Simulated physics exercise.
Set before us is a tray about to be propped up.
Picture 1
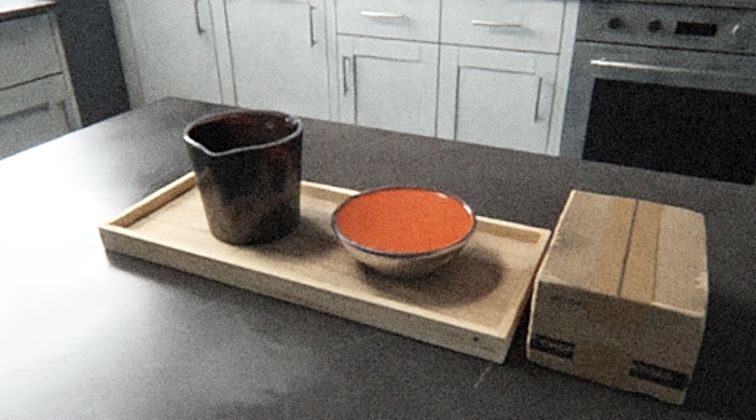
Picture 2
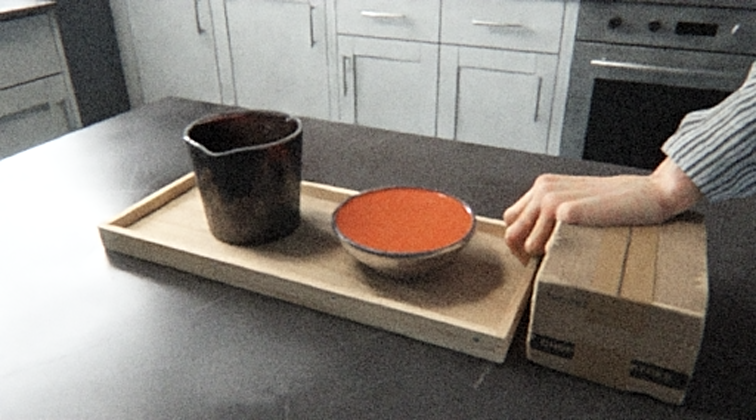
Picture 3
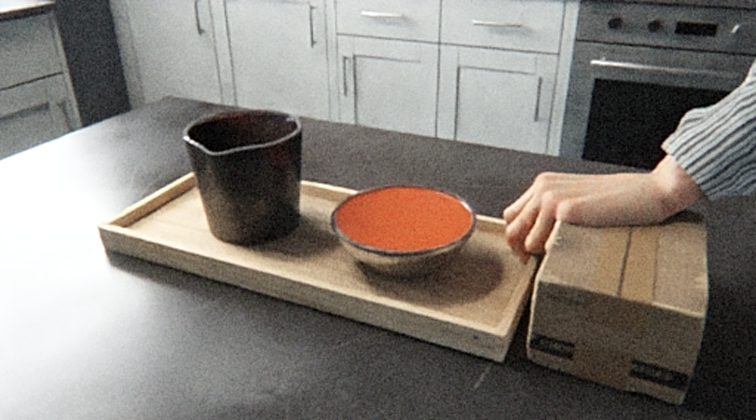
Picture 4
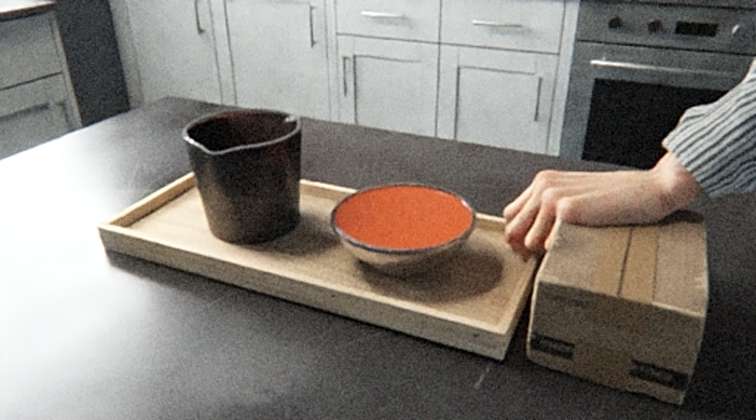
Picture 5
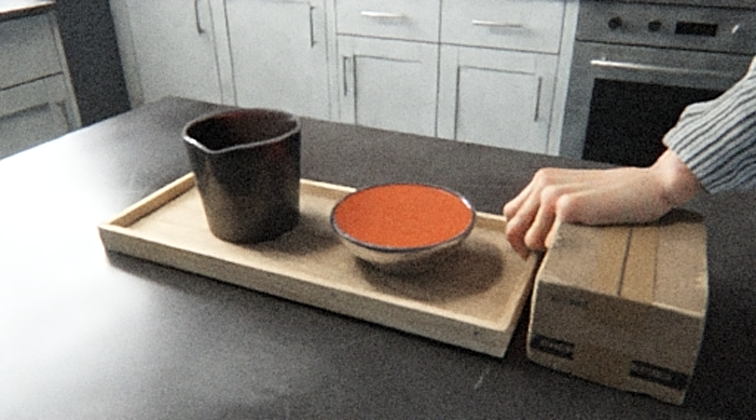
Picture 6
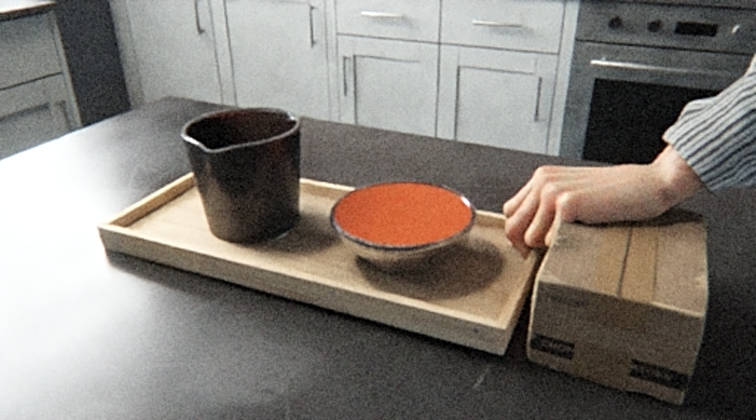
A hand in a striped sleeve took hold of the right end of a wooden tray, beside a cardboard box, and raised it very slightly, with a dark jug and an orange-filled bowl on it.
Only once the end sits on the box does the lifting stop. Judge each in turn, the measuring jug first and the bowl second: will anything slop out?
At the end, on the left the measuring jug: Brims over; on the right the bowl: Brims over.
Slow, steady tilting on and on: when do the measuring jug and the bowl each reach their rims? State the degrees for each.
6 and 4 degrees respectively.
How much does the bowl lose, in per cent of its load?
38 per cent, roughly.
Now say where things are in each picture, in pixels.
In the first picture, the tray lies flat; measuring jug (250, 174) nearly full; bowl (404, 235) nearly full; box (609, 342).
The second picture shows a hand takes the end of the tray; measuring jug nearly full, surface at (245, 132); bowl nearly full, surface at (404, 219).
In the third picture, the end is rising; measuring jug (250, 174) nearly full; bowl (404, 234) nearly full.
In the fourth picture, the end has come up a little; measuring jug nearly full, surface at (244, 131); bowl nearly full, surface at (403, 216); box (609, 342).
The fifth picture shows slope near 1°; measuring jug (249, 173) nearly full; bowl (403, 231) nearly full.
The sixth picture shows the tray slopes by about 1°; measuring jug nearly full, surface at (242, 128); bowl nearly full, surface at (403, 212); box (609, 342).
Shortly, the tray slopes by about 7°; measuring jug, it has lost some; bowl, it has lost some.
Then, the tray slopes by about 14°; measuring jug, it has lost some; bowl, it has lost some.
At the finish, the tray slopes by about 12°, resting on the box; measuring jug, it has lost some; bowl, it has lost some.
